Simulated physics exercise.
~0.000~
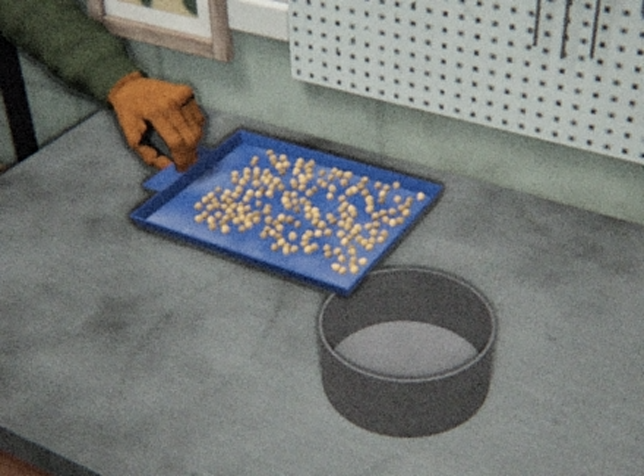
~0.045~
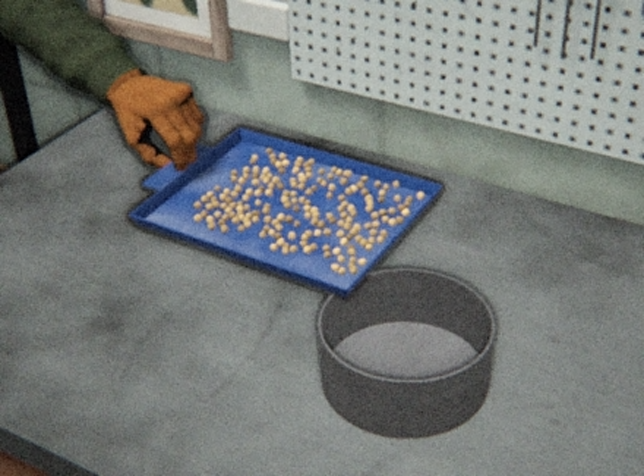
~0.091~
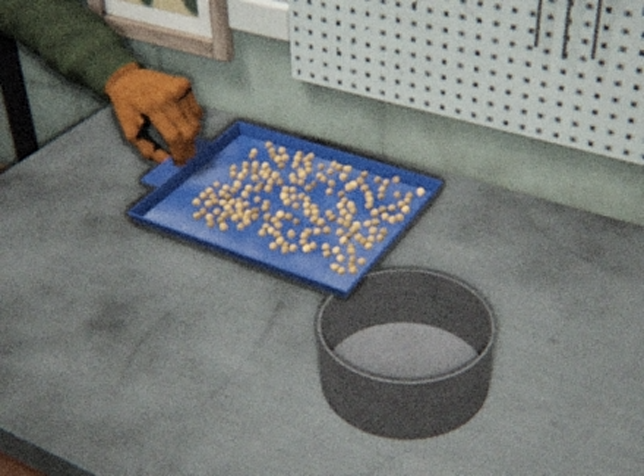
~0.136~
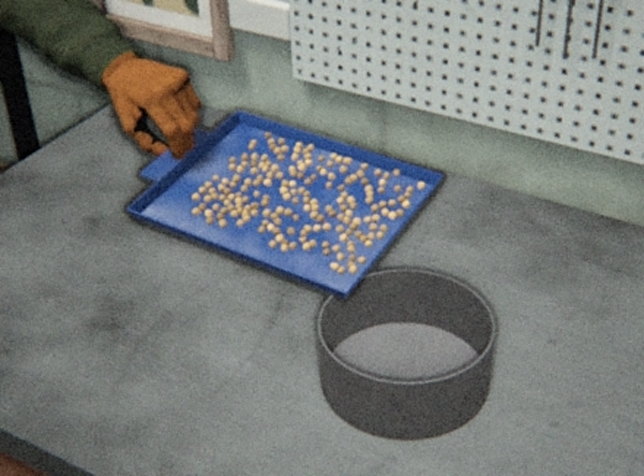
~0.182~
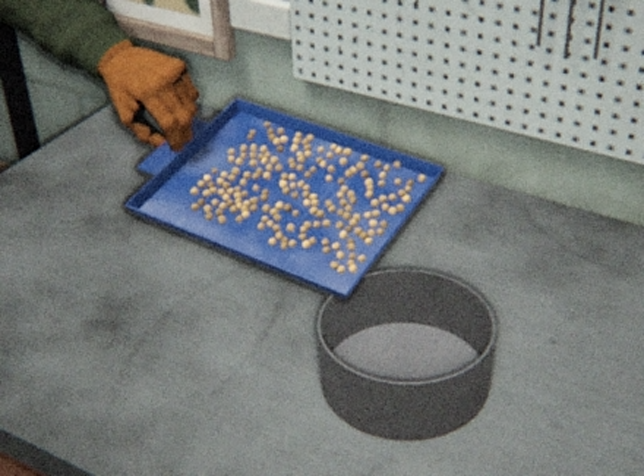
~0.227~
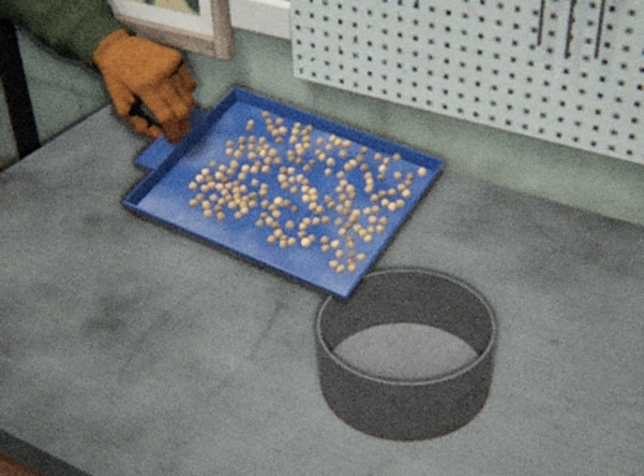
A gloved hand gradually tilting a blue rimmed tray of scattered chickpeas, its far left side rising beside a dark round pot.
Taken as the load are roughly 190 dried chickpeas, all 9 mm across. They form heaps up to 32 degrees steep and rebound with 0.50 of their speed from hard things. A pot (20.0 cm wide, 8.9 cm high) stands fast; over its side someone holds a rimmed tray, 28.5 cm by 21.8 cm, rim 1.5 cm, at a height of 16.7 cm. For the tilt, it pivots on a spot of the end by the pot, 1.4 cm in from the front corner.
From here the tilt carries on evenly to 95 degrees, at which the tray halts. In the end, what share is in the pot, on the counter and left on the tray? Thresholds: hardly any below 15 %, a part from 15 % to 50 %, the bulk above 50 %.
Pot: Little of the load, counter: Over half the load, tray: Little of the load.
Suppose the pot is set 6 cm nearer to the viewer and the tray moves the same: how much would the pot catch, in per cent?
Share in pot: Approx. 60 %.
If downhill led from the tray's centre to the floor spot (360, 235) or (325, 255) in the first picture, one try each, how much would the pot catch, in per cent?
The share comes to roughly 80 in a hundred, then roughly 60 in a hundred.
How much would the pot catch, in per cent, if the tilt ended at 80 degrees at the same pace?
In that case some 5 per cent.
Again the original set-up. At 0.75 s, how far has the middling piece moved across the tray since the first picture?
About 9 cm.
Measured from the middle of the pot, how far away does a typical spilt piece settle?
Close to 18 cm, give or take.
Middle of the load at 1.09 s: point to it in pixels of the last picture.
I'd put it close to (293, 256).
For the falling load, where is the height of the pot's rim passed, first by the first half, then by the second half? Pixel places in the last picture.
I'd mark about (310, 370) for the first half, then (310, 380) for the second.
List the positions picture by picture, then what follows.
In the first frame, tray tilt 0 degrees, front corners at (138, 214) and (346, 285); middle of the pieces at (298, 210); pot at (407, 321).
In the second frame, tray tilt 1 degrees, front corners at (137, 213) and (345, 285); middle of the pieces at (297, 209).
In the third frame, tray tilt 3 degrees, front corners at (135, 211) and (345, 287); middle of the pieces at (296, 206).
In the fourth frame, tray tilt 6 degrees, front corners at (134, 208) and (345, 288), lowest corner right front; middle of the pieces at (296, 201).
In the fifth frame, tray tilt 9 degrees, front corners at (133, 204) and (344, 289), lowest corner right front; middle of the pieces at (296, 196).
In the sixth frame, tray tilt 13 degrees, front corners at (131, 200) and (344, 290), lowest corner right front; middle of the pieces at (295, 191); pot at (406, 323). The tray's pace is about 75 degrees a second.
After 0.75 s, tilt 52 degrees; the tray holds 100 %, the pot 0 %.
After 1.09 s, tilt 78 degrees; the tray holds 85 %, the pot 0 %.
After 1.53 s, tilt 95 degrees; the tray holds 0 %, the pot 5 %.
At rest (2.3 s), pot 5 %, counter 95 %, tray 0 %.
